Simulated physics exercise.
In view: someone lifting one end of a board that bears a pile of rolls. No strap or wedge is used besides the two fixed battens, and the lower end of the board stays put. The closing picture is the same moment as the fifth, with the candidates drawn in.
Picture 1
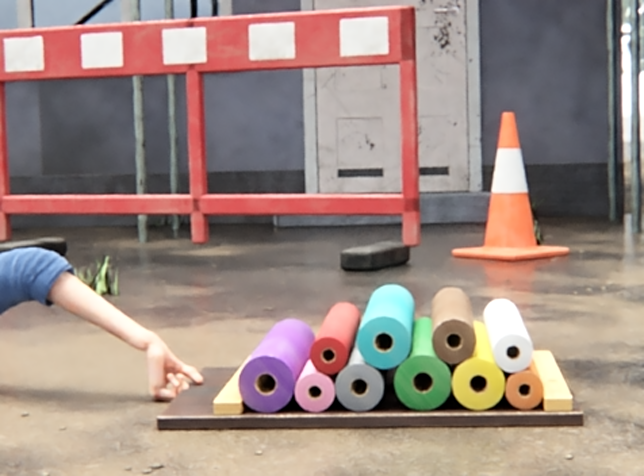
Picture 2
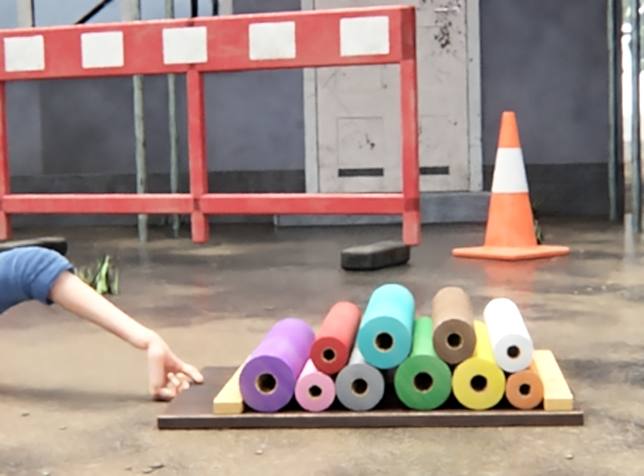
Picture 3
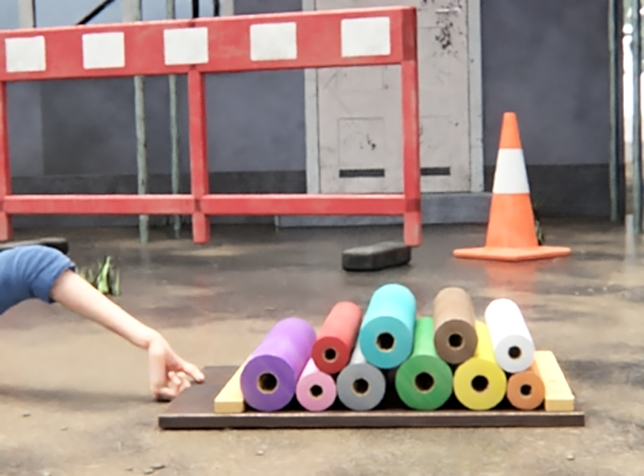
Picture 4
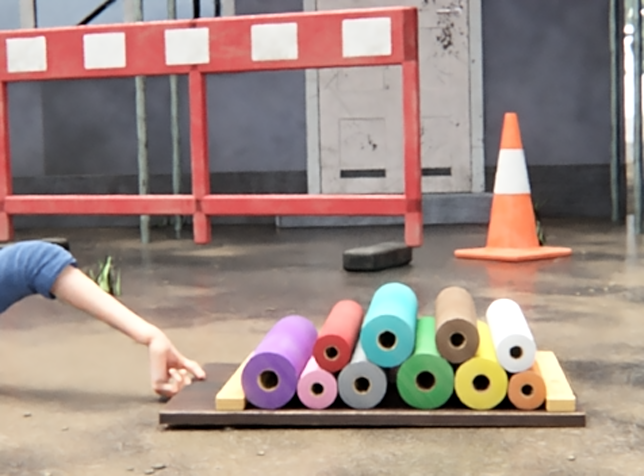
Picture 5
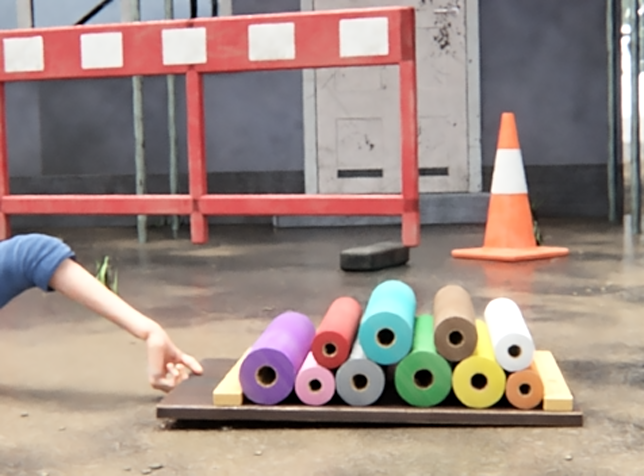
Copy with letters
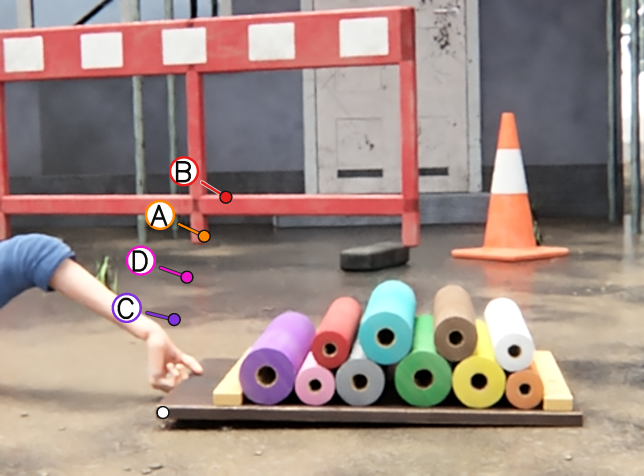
A hand at the left end of a dark board raised that end very slightly, while the stacked colourful rolls stayed bunched between two pale wooden blocks, near an orange cone and a red barrier.
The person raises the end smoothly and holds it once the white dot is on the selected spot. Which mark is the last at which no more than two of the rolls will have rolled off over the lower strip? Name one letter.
Lift it to B and no more.
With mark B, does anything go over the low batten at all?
Yes, at B.
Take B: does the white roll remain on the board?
No, with B.
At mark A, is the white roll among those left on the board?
The white roll: No.
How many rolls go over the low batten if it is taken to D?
With D, one.
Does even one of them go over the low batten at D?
Yes, at D.
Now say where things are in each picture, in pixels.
The first picture shows yellow roll (478, 384); orange roll (525, 390); red roll (329, 356).
The second picture shows red roll (329, 355); white roll (513, 352).
The third picture shows board (376, 386); purple roll (268, 382); pink roll (316, 391); green roll (424, 382).
The fourth picture shows board (377, 385); purple roll (269, 380); pink roll (317, 389).
The fifth picture shows board (374, 382); purple roll (267, 375); pink roll (315, 385).
On the marked copy, A at (204, 236); B at (226, 197); C at (174, 320); D at (187, 277); the white dot at (163, 413).
With B. Early on, board at 19°.
Further on, board at 33°.
At the end, board at 33°, two over the low batten (white, brown).
As for the rest, A one over the low batten (white); C none over the low batten; D one over the low batten (white).
